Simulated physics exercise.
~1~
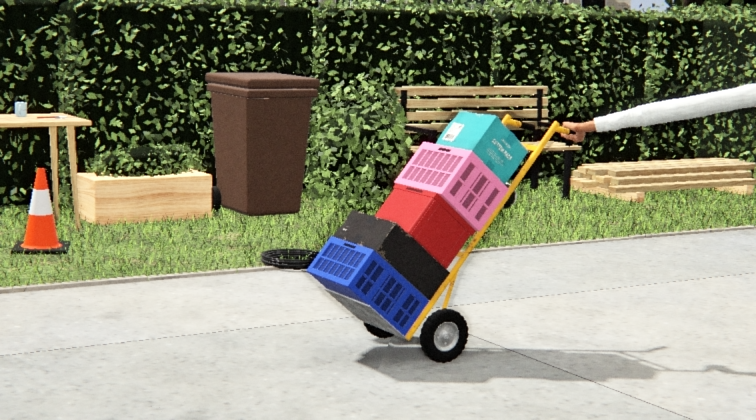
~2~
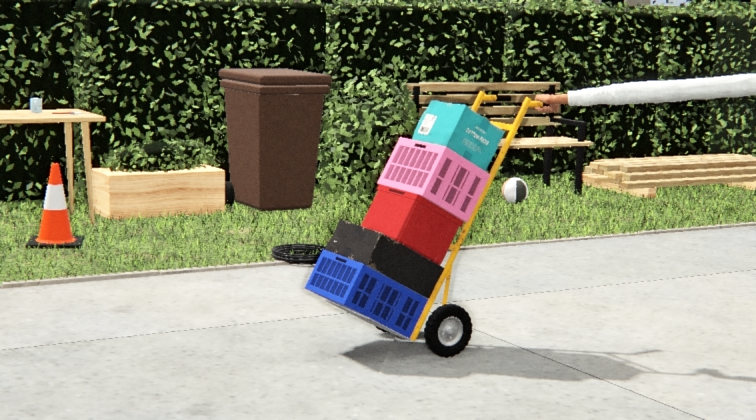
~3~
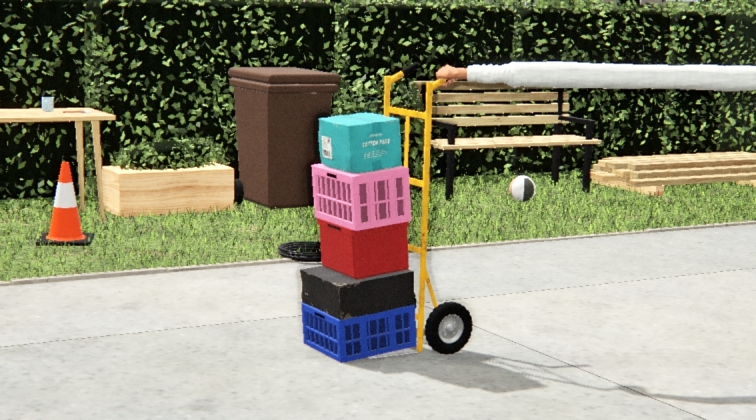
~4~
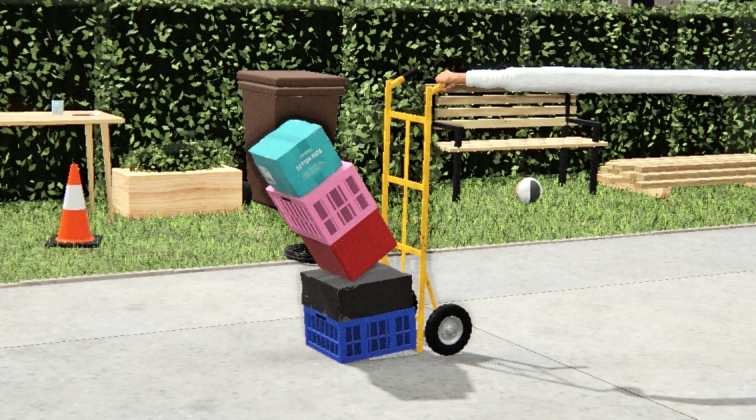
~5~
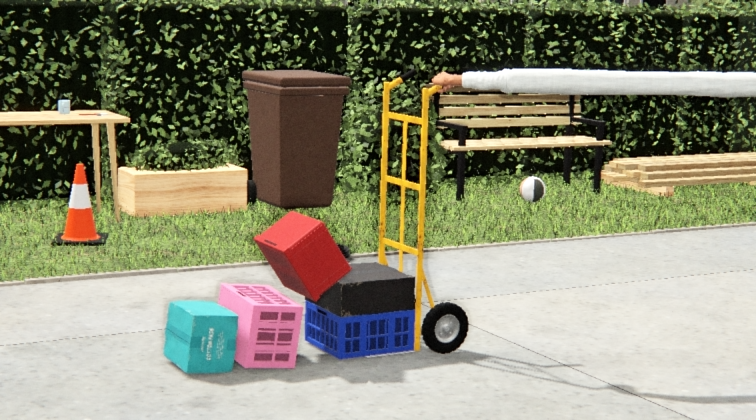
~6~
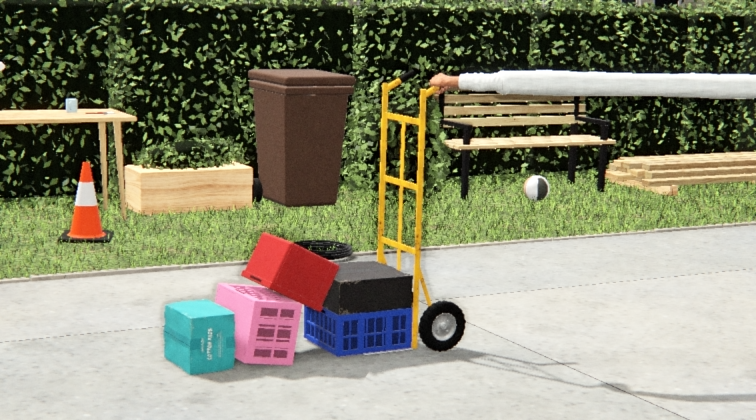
A hand tipped a loaded yellow sack truck upright on the pavement, and the turquoise box, pink crate and red box toppled off to the left, the red one ending up leaning against the black box, which stayed on the blue crate.
